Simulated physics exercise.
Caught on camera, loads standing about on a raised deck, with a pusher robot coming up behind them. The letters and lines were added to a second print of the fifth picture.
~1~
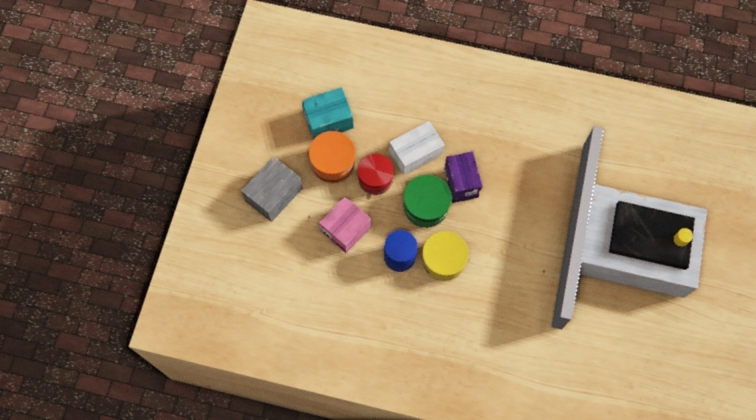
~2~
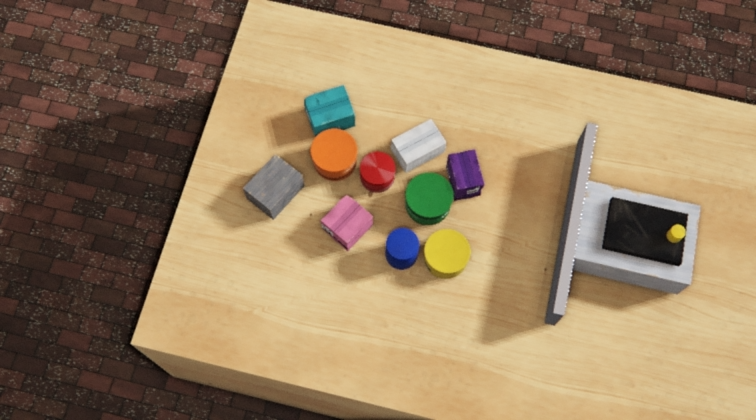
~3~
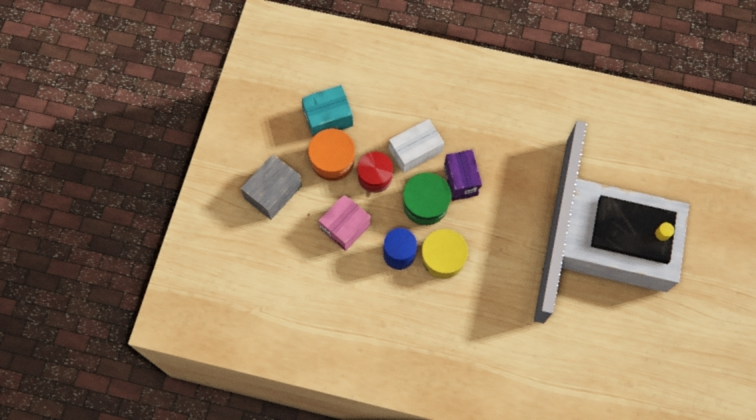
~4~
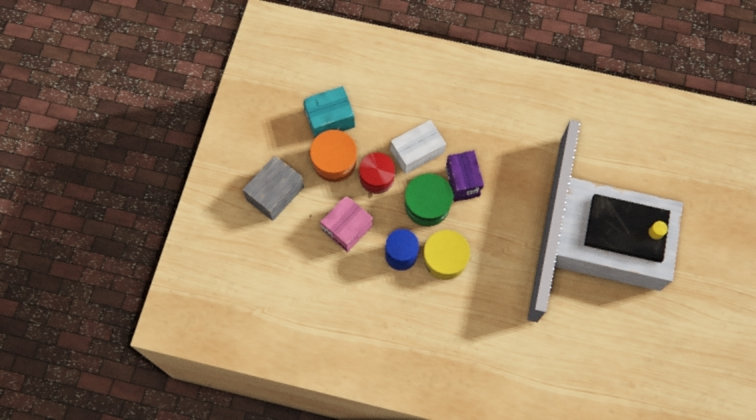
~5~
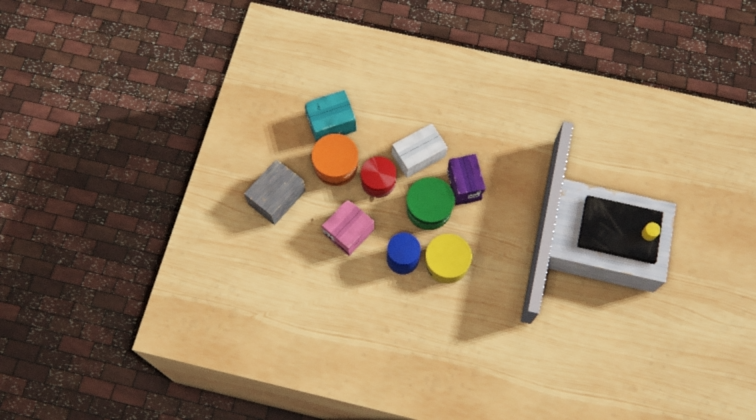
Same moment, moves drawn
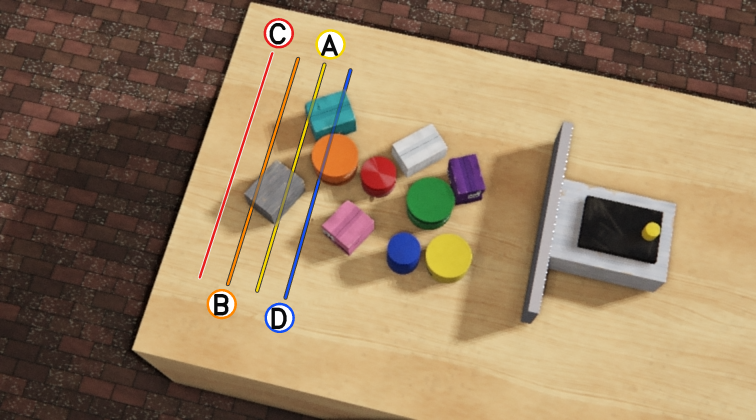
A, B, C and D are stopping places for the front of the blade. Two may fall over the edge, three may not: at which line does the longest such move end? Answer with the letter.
B.
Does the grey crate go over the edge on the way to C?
Yes.
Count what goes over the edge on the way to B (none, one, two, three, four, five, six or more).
By then, two.
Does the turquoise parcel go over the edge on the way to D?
No.
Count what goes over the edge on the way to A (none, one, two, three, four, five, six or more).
The count is none.
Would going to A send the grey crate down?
No.
On the copy, A at (292, 172); B at (265, 166); C at (238, 160); D at (320, 178).
On B. First, robot (509, 204); white parcel (408, 144); blue canister (367, 251).
Then, robot (405, 180); grey crate (246, 180); orange pail (265, 134).
Finally, robot (324, 162); orange pail over the edge; grey crate over the edge; two fallen.
By contrast, A is within the limit but short; C drops four; D is within the limit but short.
